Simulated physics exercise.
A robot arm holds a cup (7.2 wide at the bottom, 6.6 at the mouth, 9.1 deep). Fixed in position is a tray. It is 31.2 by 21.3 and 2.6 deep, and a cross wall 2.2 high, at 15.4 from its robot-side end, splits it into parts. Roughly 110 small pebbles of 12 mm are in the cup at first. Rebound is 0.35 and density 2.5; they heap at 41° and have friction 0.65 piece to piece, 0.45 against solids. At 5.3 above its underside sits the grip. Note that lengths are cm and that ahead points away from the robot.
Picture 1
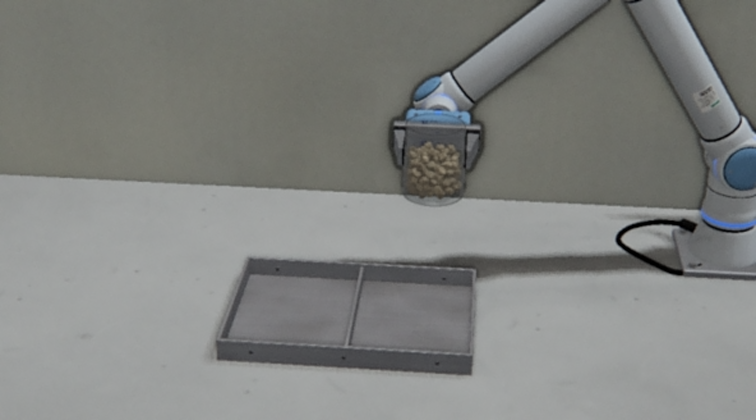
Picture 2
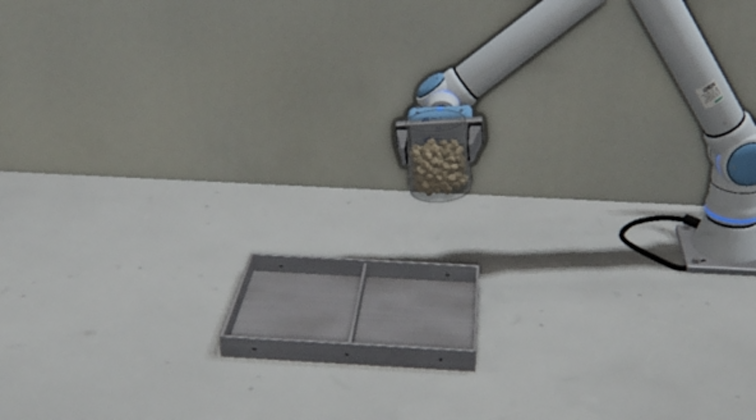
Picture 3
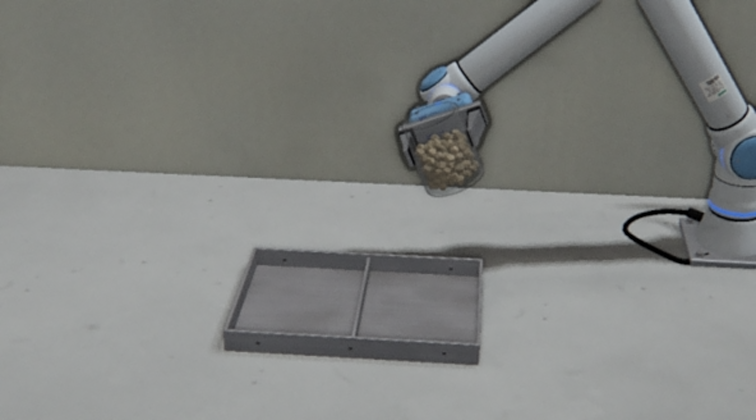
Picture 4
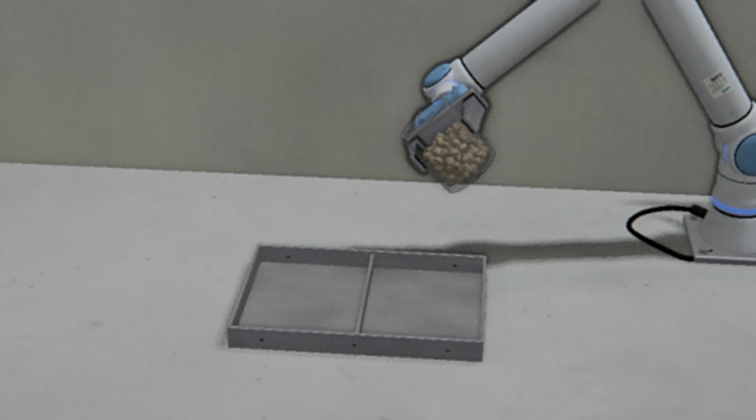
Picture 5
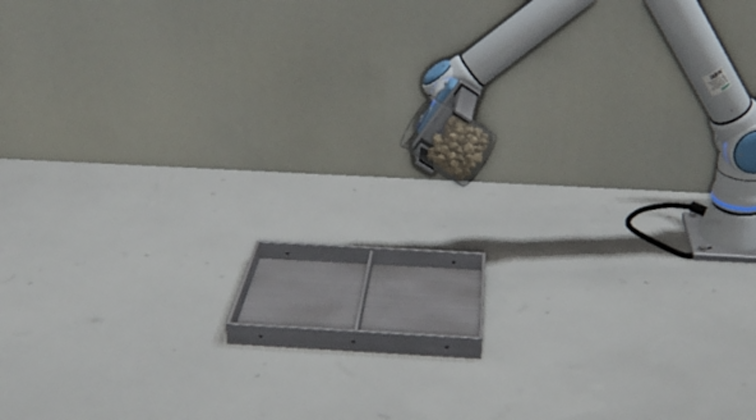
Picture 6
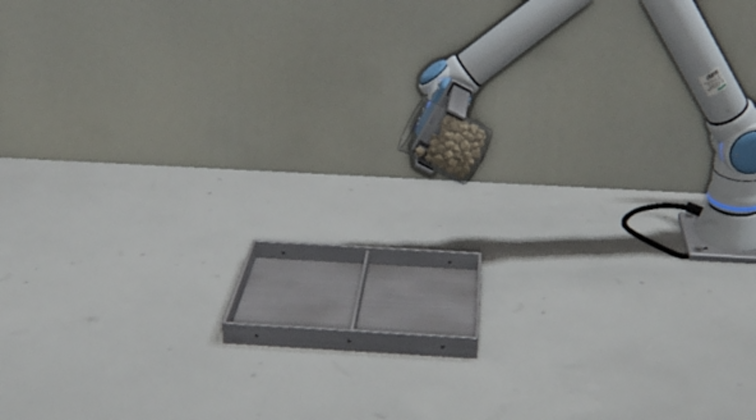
To begin with, a robot arm holds a cup of small tan pebbles nearly upright above and behind an empty grey tray with a dividing wall. The arm then tilts the cup steeply, its lower end swinging toward the right, and the pebbles shift but stay inside as the turning slows.
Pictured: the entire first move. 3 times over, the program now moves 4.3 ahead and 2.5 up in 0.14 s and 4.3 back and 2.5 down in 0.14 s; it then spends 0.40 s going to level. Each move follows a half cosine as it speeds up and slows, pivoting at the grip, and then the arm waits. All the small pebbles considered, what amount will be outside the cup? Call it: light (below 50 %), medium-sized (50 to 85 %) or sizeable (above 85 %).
A light share.
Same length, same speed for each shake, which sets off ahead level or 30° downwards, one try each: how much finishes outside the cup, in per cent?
Some 5 and 0 per cent.
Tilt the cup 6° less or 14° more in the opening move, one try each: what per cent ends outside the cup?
First try near 10 %, second near 55 %.
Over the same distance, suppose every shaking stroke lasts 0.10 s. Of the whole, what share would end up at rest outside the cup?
That change gives some 70 percent.
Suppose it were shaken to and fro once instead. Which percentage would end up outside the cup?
About 10 %.
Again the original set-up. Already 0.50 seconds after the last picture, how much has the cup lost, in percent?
About 15 per cent.
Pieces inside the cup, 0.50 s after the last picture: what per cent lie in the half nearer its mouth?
Close to 50 in a hundred.
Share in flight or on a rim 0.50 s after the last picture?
Estimated fraction: Near 3 %.
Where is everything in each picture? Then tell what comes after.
The first picture shows cup middle at (434, 160), level; upper third of the load around (434, 158), from x 410 to 460, top at y 145; 110 in the cup.
The second picture shows cup middle at (438, 156), tilted 6° forward; upper third of the load around (440, 154), from x 415 to 465, top at y 145.
The third picture shows cup middle at (443, 150), tilted 22° forward; upper third of the load around (449, 148), from x 420 to 475, top at y 135.
The fourth picture shows cup middle at (448, 146), tilted 42° forward; upper third of the load around (458, 142), from x 425 to 485, top at y 125.
The fifth picture shows cup middle at (449, 141), tilted 58° forward; upper third of the load around (461, 136), from x 430 to 485, top at y 120.
The sixth picture shows cup middle at (446, 141), tilted 64° forward; upper third of the load around (459, 133), from x 420 to 480, top at y 120; 110 in the cup.
Then, 0.50 s after the last picture, tilted 64° forward, highest piece 27 above the table; 95 in the cup, 8 in the far-side part, 4 in the robot-side part, 3 in flight or on a rim.
Then, 0.99 s after the last picture, tilted 44° forward, highest piece 25 above the table; 86 in the cup, 12 in the far-side part, 11 in the robot-side part, 1 in flight or on a rim.
Then, 1.44 s after the last picture, level, highest piece 27 above the table; 86 in the cup, 12 in the robot-side part, 12 in the far-side part.
Then, 2.49 s after the last picture, level, highest piece 27 above the table; 86 in the cup, 12 in the robot-side part, 12 in the far-side part.
Final count, 86 in the cup, 12 in the robot-side part, 12 in the far-side part. That is 22 % outside the cup.
